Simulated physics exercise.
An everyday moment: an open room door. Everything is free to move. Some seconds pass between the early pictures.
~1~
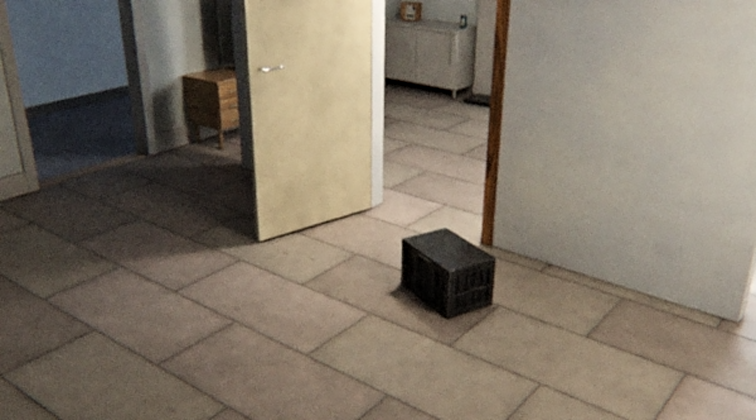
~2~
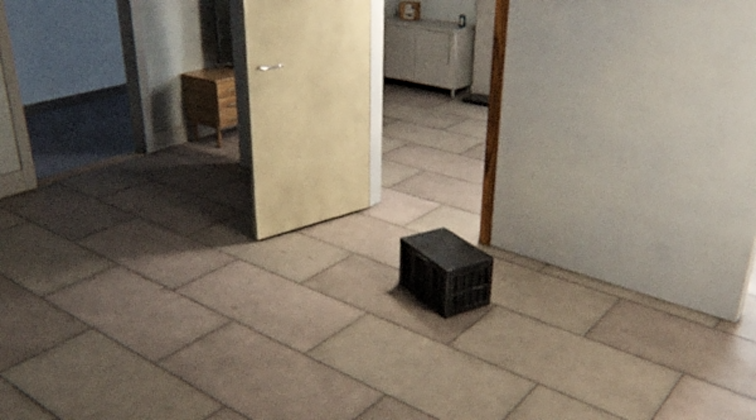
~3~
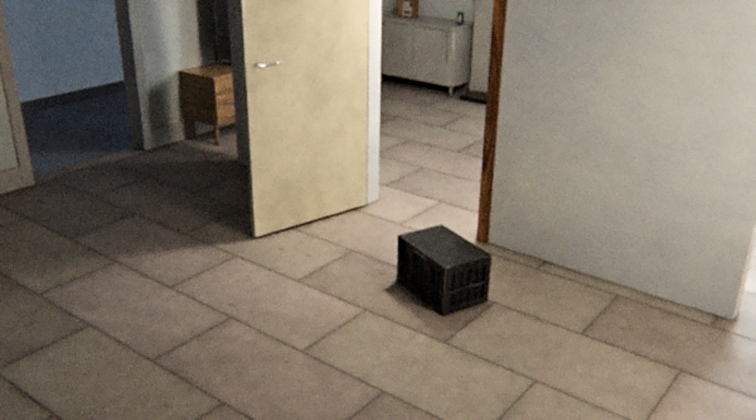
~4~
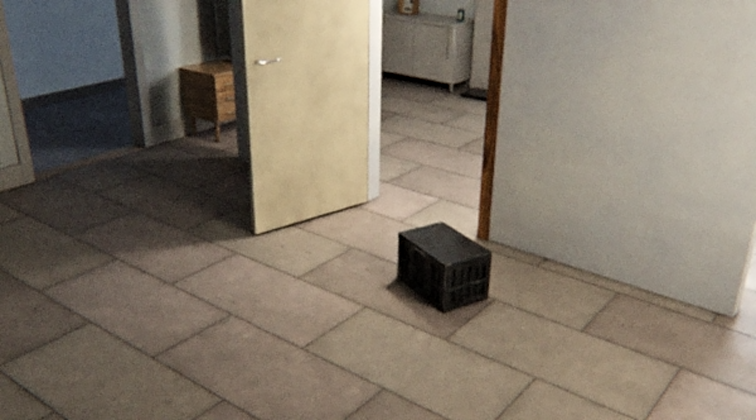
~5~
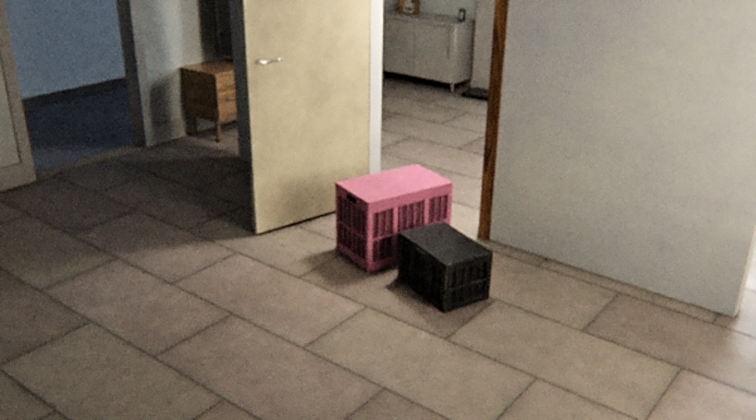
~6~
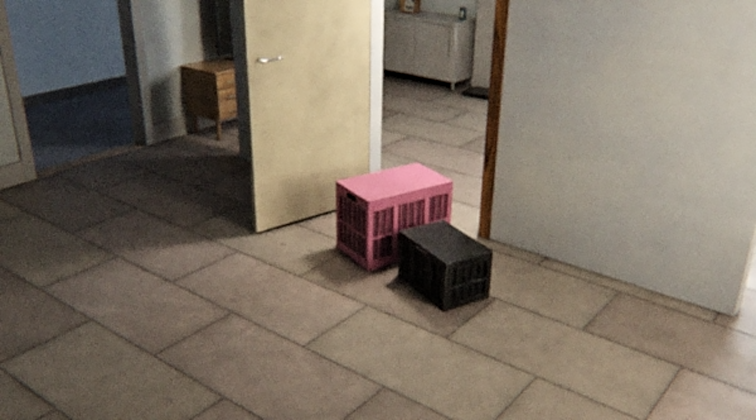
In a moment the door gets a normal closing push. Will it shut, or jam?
Outcome: The door jams.
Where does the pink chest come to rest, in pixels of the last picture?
Around (411, 215).
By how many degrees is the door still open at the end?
About 60°.
Then, 0.50 s after the last picture, door at 90°.
Then, 0.80 s after the last picture, door at 70°.
Then, 1.00 s after the last picture, door at 63°; pink chest slid a little near (404, 215).
At rest, door at 59°; both in place. Seen from the same camera at the end, pink chest near (411, 215).
